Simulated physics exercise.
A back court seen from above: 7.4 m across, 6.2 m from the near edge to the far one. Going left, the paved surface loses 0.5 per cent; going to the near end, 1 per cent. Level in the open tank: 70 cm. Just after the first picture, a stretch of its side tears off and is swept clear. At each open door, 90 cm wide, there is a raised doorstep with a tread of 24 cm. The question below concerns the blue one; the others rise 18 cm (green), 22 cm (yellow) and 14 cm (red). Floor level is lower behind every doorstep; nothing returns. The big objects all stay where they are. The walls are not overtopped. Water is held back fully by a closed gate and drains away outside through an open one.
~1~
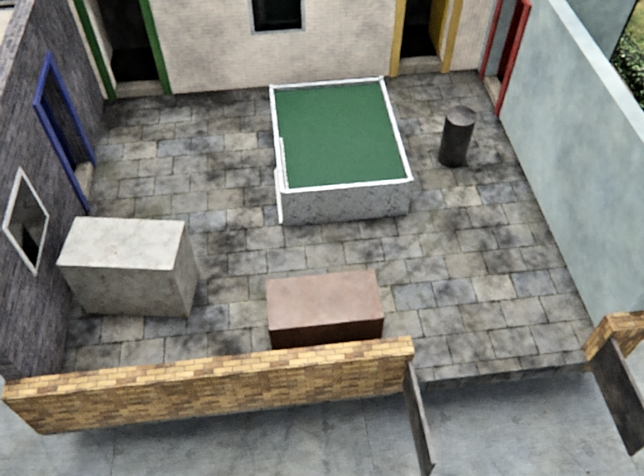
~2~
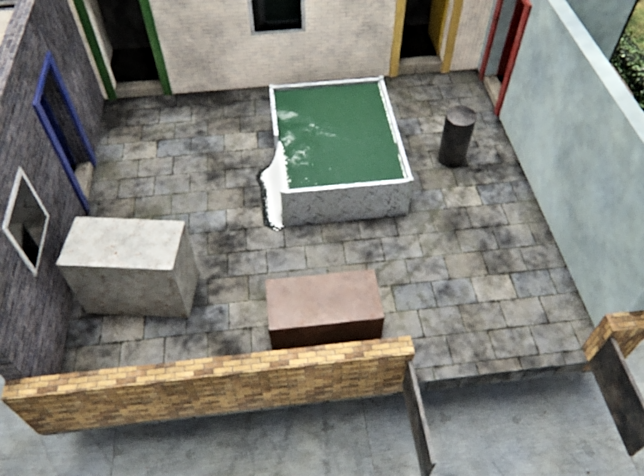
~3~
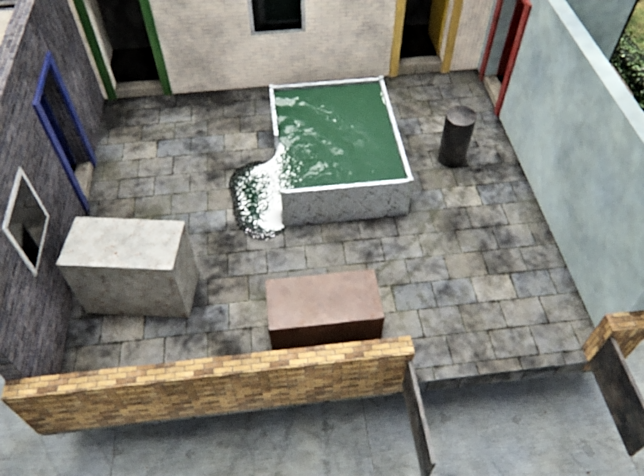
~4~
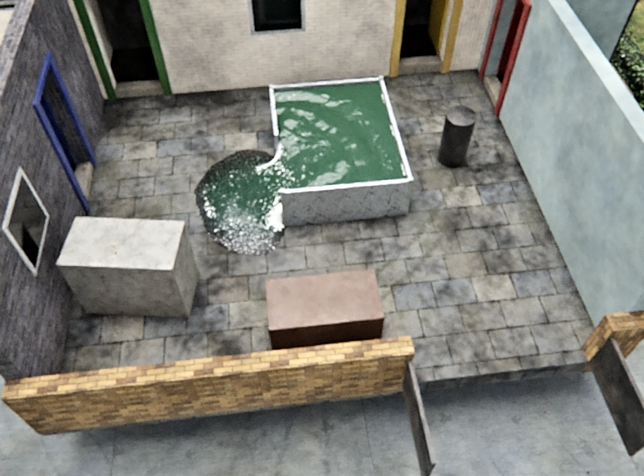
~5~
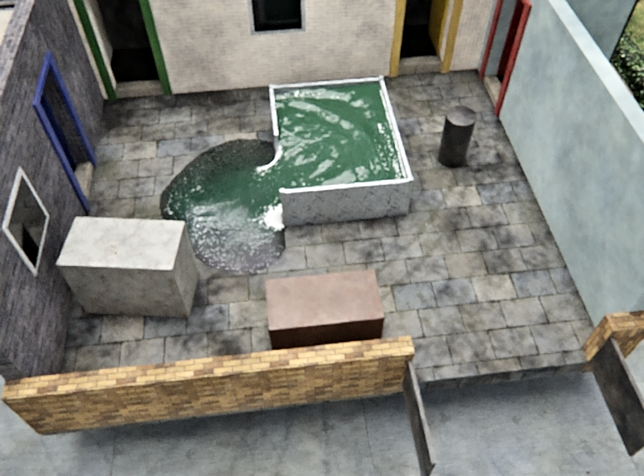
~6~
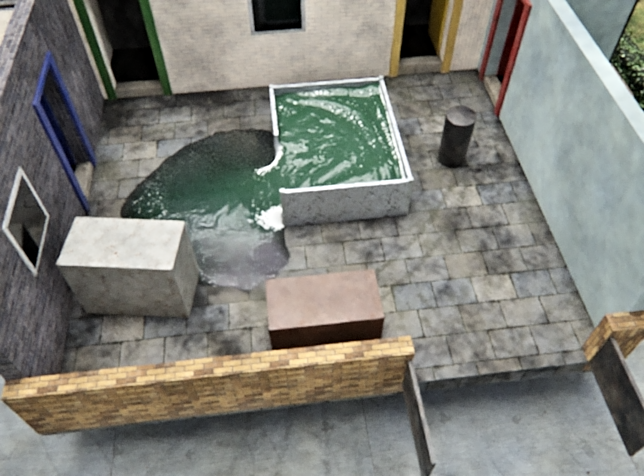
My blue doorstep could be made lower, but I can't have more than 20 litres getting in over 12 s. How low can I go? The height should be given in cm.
You could bring it down to roughly 25 cm.
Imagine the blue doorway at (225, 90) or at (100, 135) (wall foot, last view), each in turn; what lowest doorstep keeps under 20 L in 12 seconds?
Roughly 6.0 cm for the first and 16 cm for the second.
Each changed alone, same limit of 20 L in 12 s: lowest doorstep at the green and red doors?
You'd want some 21 cm at green and some 8.5 cm at red.
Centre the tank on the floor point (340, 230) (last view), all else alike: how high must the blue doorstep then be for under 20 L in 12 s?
In this case, 14.0 cm or so.
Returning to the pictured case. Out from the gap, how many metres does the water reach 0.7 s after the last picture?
3.6 metres.
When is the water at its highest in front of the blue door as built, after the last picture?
At roughly 1.4 s.
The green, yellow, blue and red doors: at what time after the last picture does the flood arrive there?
Green 1.6 s, yellow 5.0 s, blue 0.3 s, red 5.5 s.
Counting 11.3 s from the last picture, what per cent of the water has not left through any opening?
Something like 90 per cent of it remains.
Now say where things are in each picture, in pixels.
In the first frame, the open tank at (336, 134) is whole and still, 70 cm deep; the blue door at (70, 142) is dry.
In the second frame, water pours out at (283, 183) and has run 0.4 m, to (261, 178); about 9 cm deep outside, 70 cm at the back.
In the third frame, water pours out at (283, 186) and has run 0.8 m, to (238, 204); about 12 cm deep outside, 70 cm at the back.
In the fourth frame, the front is at (201, 199), 1.4 m from the gap at (283, 187); 2.2 m2 of floor is wet, 70 cm left at the back.
In the fifth frame, the gap is at (283, 187), the front 2.0 m out at (165, 205); the back of the open tank holds 66 cm.
In the sixth frame, the front is at a hidden place, 2.6 m from the gap at (283, 186); 5.6 m2 of floor is wet, 59 cm left at the back; the blue door at (70, 142), 3.3 m from the gap, is still 0.8 m from the nearest water.
Then, 0.7 s after the last picture water covers 25 % of the floor, deepest (46 cm) near (79, 260); 26 cm at the blue door, 10 litres in over its 15 cm doorstep.
Then, 2.3 s after the last picture water covers 35 % of the floor, deepest (36 cm) near (81, 251); 26 cm at the blue door, 111 litres in over its 15 cm doorstep.
Then, 11.3 s after the last picture water covers 95 % of the floor, deepest (15 cm) near (56, 406); 9 cm at the blue door, 154 litres in over its 15 cm doorstep.
At the blue door as built, the water peaked near 31 cm, 1.3 s after the last picture.
With a doorstep of 21.5 cm, 48 litres would have come in within the 12 s; with 29 cm, 5 litres. So under 20 litres takes about 25 cm.
